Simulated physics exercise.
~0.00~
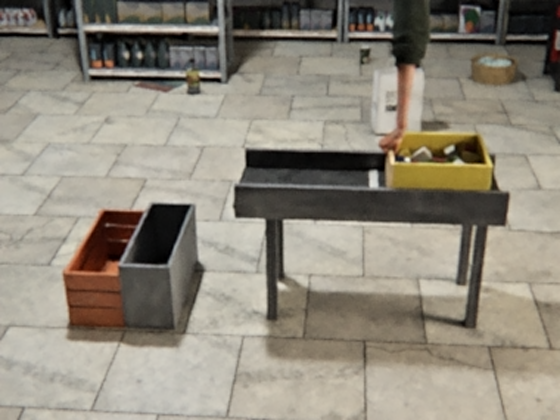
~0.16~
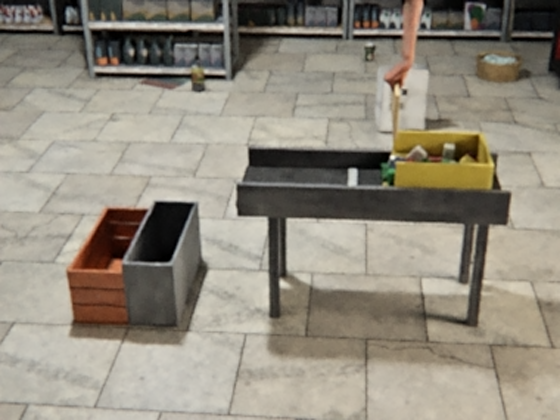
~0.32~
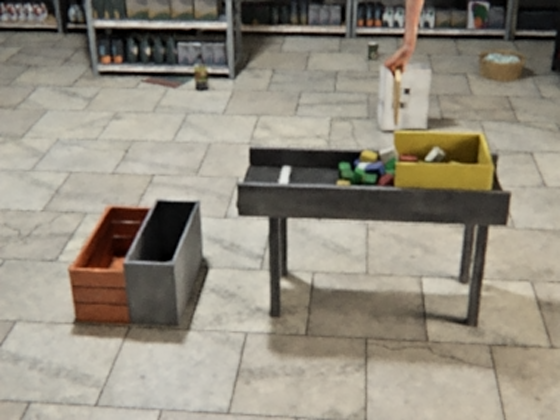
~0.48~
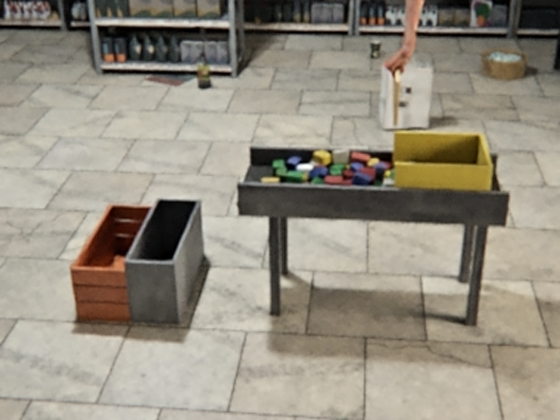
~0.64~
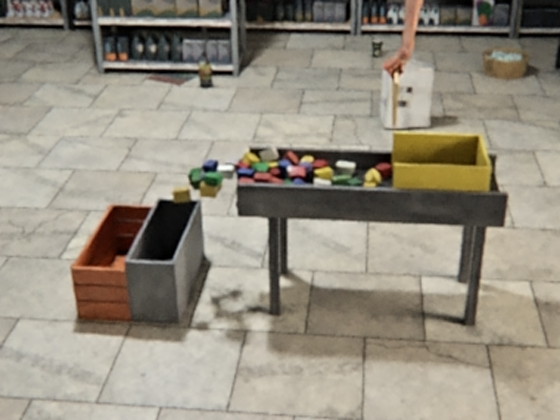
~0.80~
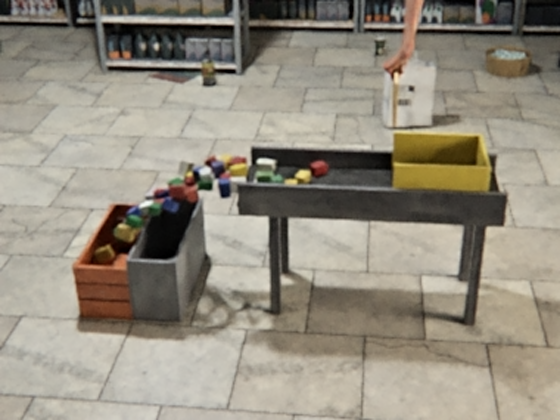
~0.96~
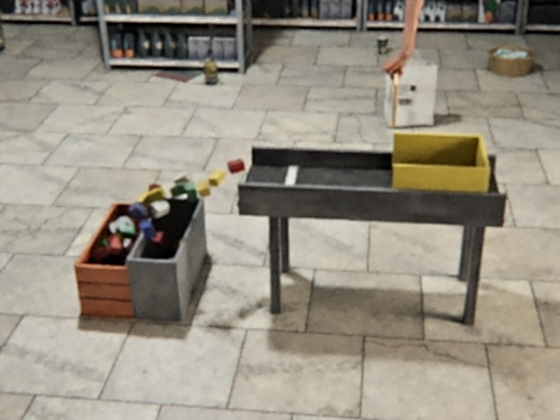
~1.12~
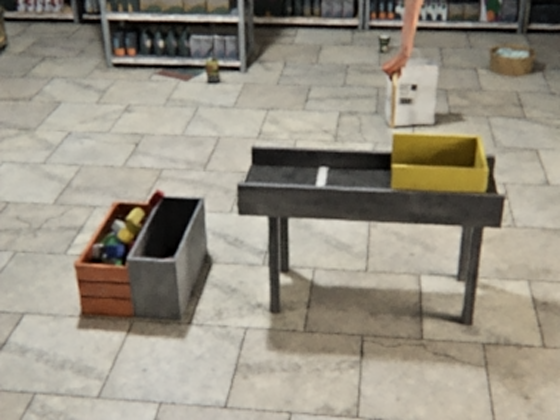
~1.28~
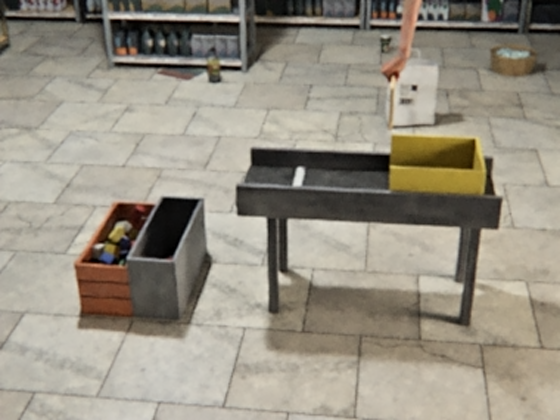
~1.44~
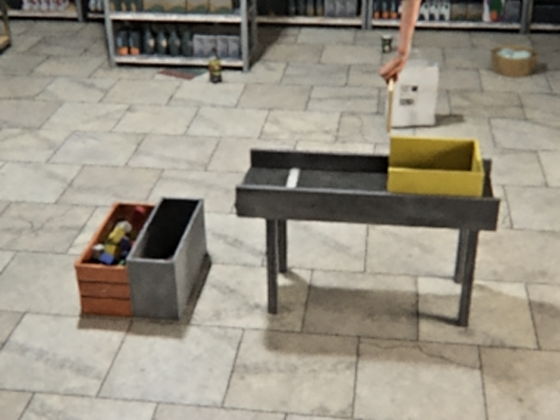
Colourful toy bricks spilled from a yellow pen once a hand lifted its gate, rode left along a dark belt and flew off the end, most sailing over the grey tub into the orange box beyond, where a pile lay as the belt emptied.
